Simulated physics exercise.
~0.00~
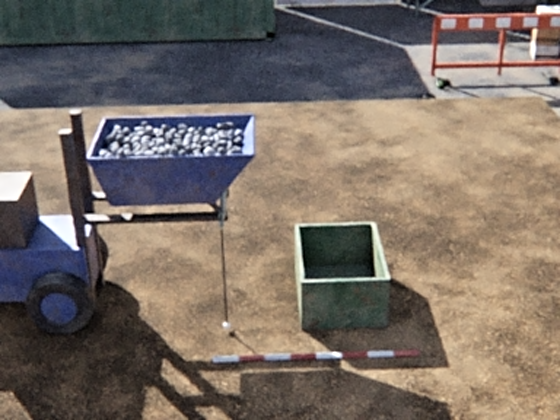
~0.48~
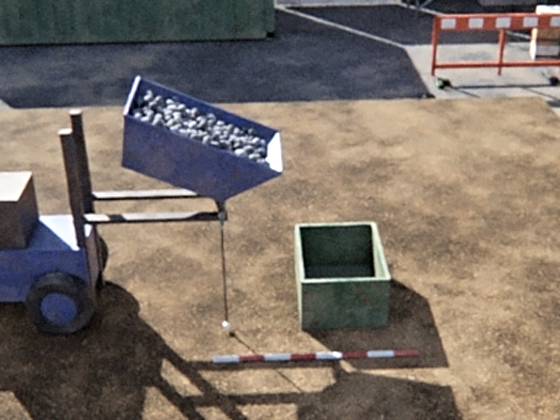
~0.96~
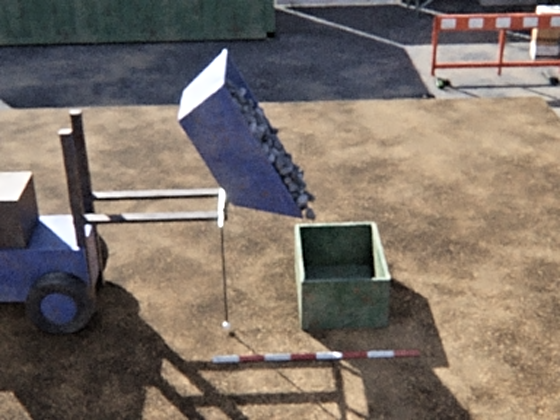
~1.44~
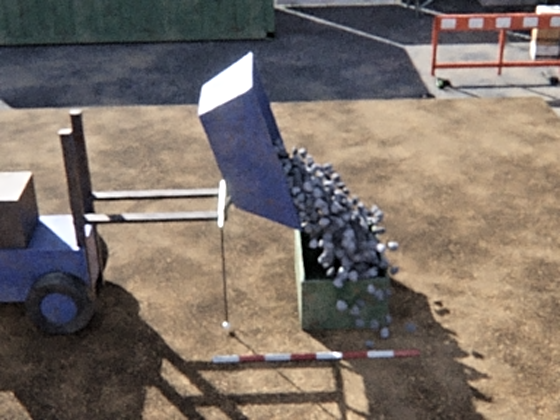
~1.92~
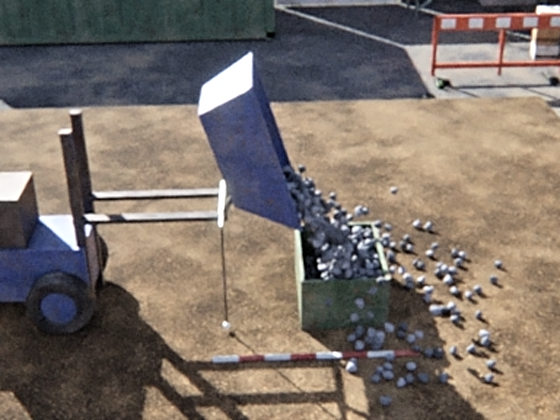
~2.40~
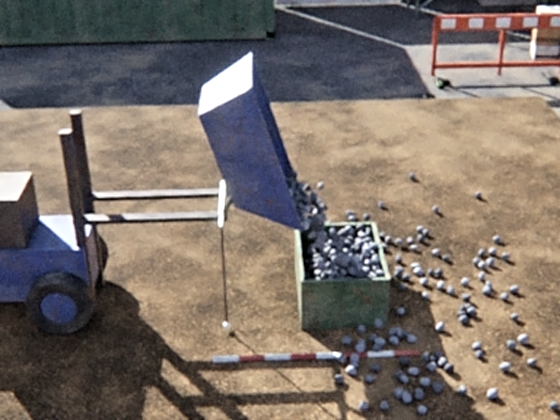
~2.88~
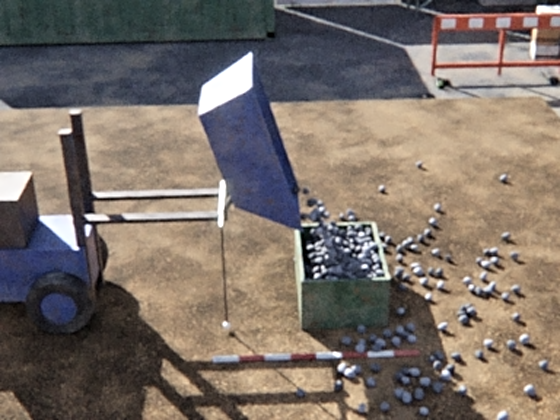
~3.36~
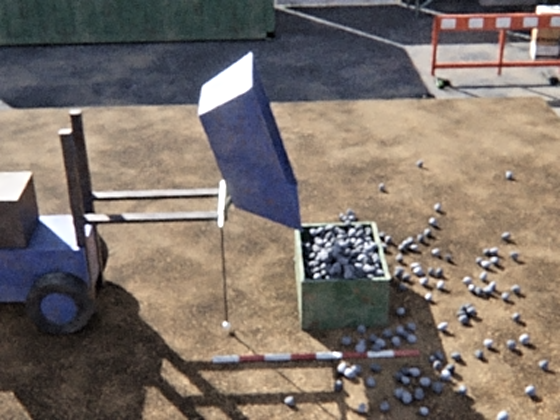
To begin with, a blue forklift on sandy ground holds up a blue skip full of rounded grey stones, with an open green bin standing in front to the right. The skip tips forward to the right, its load still inside, until its floor slopes steeply and the stones crowd at the lower lip. Then they pour out in a thick stream, dropping into the bin while some tumble over its far side. The stream thins as the bin fills and strays scatter across the dirt. Finally, the skip hangs steeply tilted and emptied above the heaped bin.
